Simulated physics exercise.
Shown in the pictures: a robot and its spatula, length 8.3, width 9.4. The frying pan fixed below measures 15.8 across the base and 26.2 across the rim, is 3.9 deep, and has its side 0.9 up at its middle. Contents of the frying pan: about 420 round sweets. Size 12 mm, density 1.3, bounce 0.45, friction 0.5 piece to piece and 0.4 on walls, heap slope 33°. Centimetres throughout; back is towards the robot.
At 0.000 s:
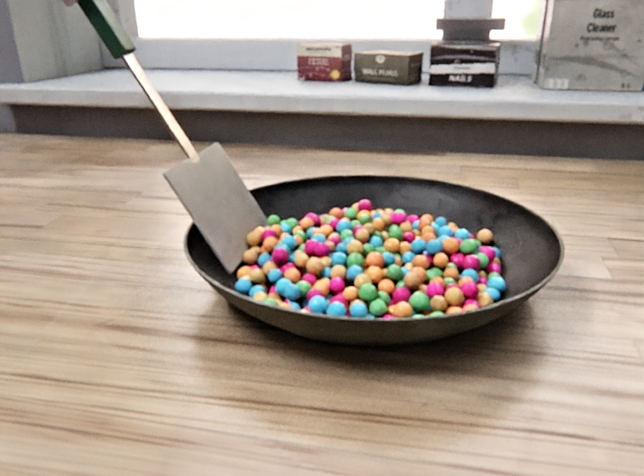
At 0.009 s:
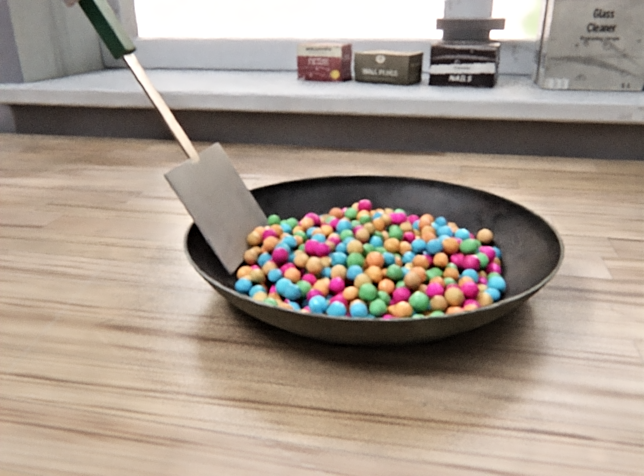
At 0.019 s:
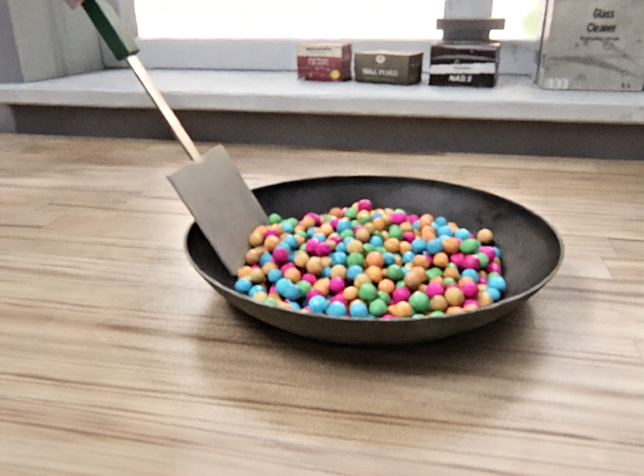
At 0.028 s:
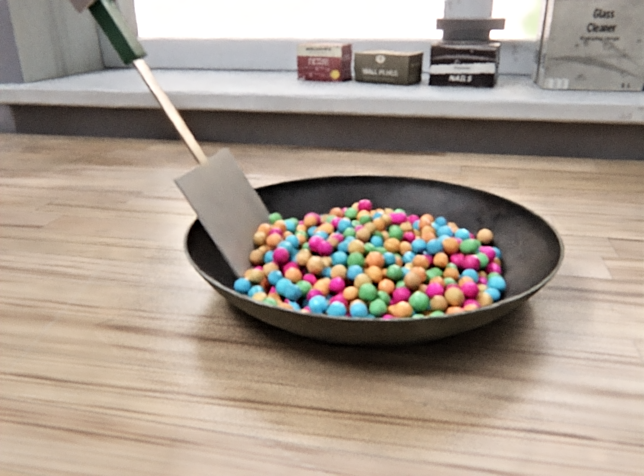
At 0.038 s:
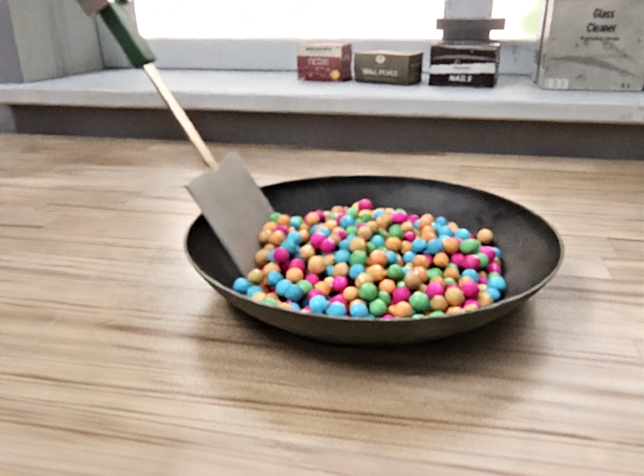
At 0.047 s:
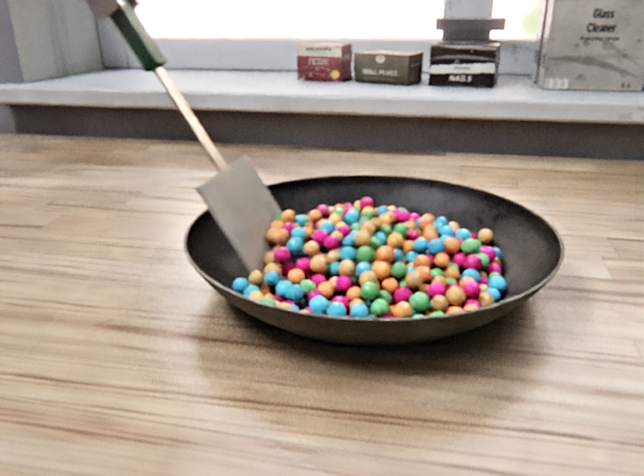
To begin with, a spatula with a green handle rests its flat blade at the left edge of a black frying pan heaped with colourful round sweets on a wooden surface. The blade then slides slightly to the right into the heap, nudging the nearest sweets while most stay still.
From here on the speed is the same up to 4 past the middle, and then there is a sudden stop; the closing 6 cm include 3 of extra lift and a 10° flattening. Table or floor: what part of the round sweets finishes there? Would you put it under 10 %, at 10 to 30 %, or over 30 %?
I would say under 10 %.
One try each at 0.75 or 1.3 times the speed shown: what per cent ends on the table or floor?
Roughly 0 % and roughly 10 %.
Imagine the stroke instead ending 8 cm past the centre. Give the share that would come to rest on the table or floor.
Then about 30 per cent.
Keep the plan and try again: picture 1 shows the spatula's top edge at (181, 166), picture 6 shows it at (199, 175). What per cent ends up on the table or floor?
About 0 per cent.
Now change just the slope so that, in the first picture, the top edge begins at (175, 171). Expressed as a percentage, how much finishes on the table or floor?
About 5%.
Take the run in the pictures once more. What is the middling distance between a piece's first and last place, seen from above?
Some 4 cm.
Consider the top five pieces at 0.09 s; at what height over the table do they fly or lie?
I'd say close to 5 cm on average.
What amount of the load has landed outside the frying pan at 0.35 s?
Estimate: About 0 percent.
After 0.09 s, sloping 59°, highest piece 6 above the table; 424 in the frying pan.
After 0.13 s, sloping 55°, highest piece 6 above the table; 424 in the frying pan.
After 0.35 s, sloping 49°, highest piece 5 above the table; 412 in the frying pan, 10 on the table or floor, 2 on the blade or in flight.
After 1.40 s, sloping 49°, highest piece 5 above the table; 412 in the frying pan, 12 on the table or floor.
At rest, 412 in the frying pan, 12 on the table or floor. That is 3 % on the table or floor.
